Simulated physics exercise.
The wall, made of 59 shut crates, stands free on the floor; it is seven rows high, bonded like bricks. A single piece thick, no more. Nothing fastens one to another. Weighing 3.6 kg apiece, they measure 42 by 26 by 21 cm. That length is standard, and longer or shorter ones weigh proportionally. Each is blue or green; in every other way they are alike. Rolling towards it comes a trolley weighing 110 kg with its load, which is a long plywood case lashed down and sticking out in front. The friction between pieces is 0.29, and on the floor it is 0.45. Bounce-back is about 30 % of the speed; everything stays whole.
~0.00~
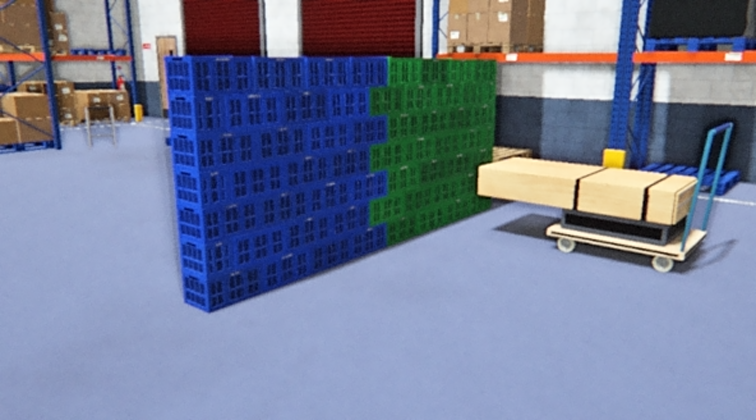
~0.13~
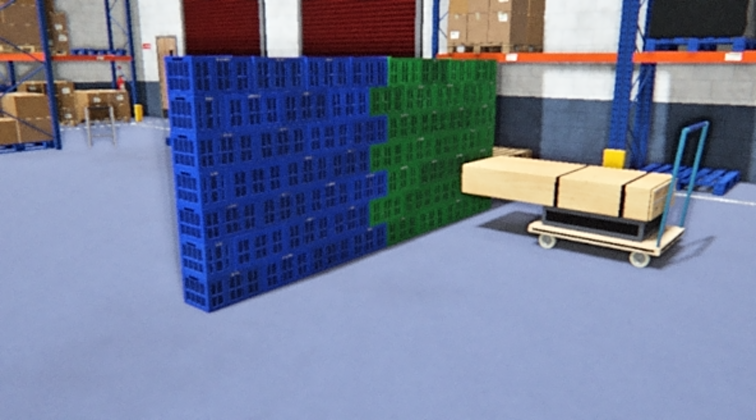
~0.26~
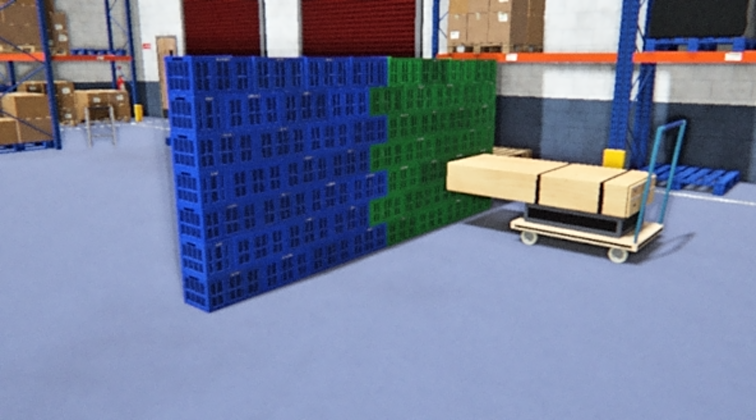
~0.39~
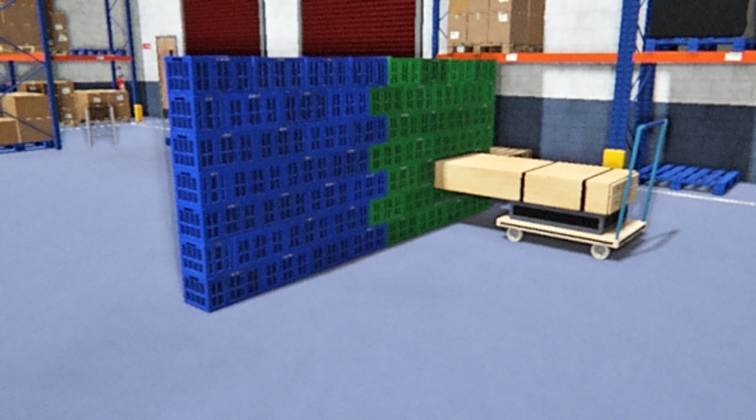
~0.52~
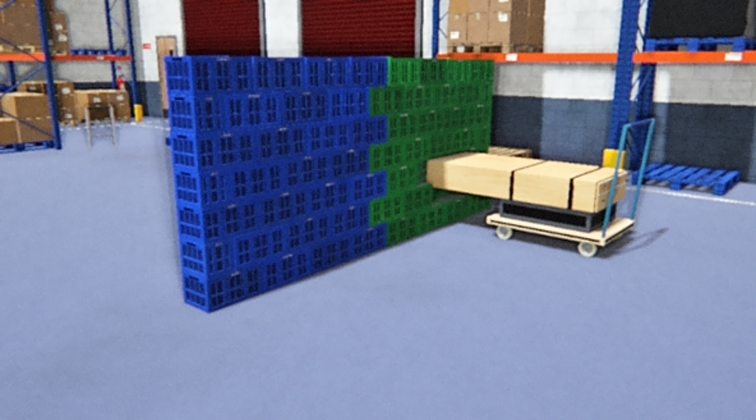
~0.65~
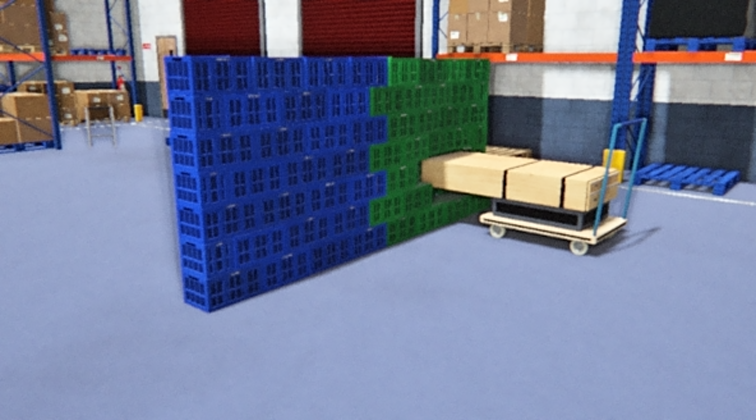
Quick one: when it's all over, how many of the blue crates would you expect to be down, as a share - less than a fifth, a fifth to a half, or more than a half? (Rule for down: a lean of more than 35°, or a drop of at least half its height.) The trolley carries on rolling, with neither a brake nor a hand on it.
Looks like fewer than a fifth will go down.
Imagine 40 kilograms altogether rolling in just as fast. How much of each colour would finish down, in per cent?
In that case green comes to 0 and blue to 0 percent.
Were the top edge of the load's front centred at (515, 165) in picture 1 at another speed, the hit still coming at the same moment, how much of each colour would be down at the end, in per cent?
You'd end up with green at 10 per cent down and blue at 0 per cent.
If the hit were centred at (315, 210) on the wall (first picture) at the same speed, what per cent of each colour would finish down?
For green it's 20 per cent, for blue 90 per cent.
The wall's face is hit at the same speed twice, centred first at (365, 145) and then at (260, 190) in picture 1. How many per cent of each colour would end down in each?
Down by colour - green: 20%, then 0%; blue: 30%, then 60%.
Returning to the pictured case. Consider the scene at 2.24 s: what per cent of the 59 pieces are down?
40 percent by then.
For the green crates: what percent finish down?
By colour: Green 70 per cent.
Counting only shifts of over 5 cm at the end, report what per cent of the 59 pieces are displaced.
Displaced: 40 %.
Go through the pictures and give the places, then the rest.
In the first picture (places mark the middle of the side facing us), load (485, 176) 38 cm short of the wall; top blue crate (329, 73); top green crate (436, 71); nothing disturbed.
In the second picture, load (469, 174) 22 cm short of the wall; top blue crate (329, 73).
In the third picture, load (453, 172) 6 cm short of the wall; top blue crate (329, 73).
In the fourth picture, load (441, 170) 7 cm into the wall's line; top blue crate (329, 73); 5 disturbed, none down.
In the fifth picture, load (432, 169) 17 cm into the wall's line; top blue crate (329, 74); 18 disturbed, none down.
In the sixth picture, load (427, 168) 23 cm into the wall's line; top blue crate (329, 73); top green crate (432, 71) shifted 37 mm; 20 disturbed, none down.
After 1.12 s, load 37 cm past the wall's line, still rolling; none of the 28 blue crates down (3 of 59 in all colours); top blue crate unmoved; top green crate leaning 7°.
After 1.62 s, load 44 cm past the wall's line, still rolling; none of the 28 blue crates down (16 of 59 in all colours); top blue crate unmoved; top green crate leaning 32°, 14 cm lower.
After 2.24 s, load 45 cm past the wall's line, stopped; 1 of the 28 blue crates down (24 of 59 in all colours); top blue crate unmoved; top green crate upside down.
At rest (3.6 s), load 45 cm past the wall's line, stopped; 1 of the 28 blue crates down (24 of 59 in all colours); top blue crate unmoved; top green crate upside down. That is 4 per cent. As the last picture would show them, middles, top blue crate near (315, 73), top green crate near (117, 204).
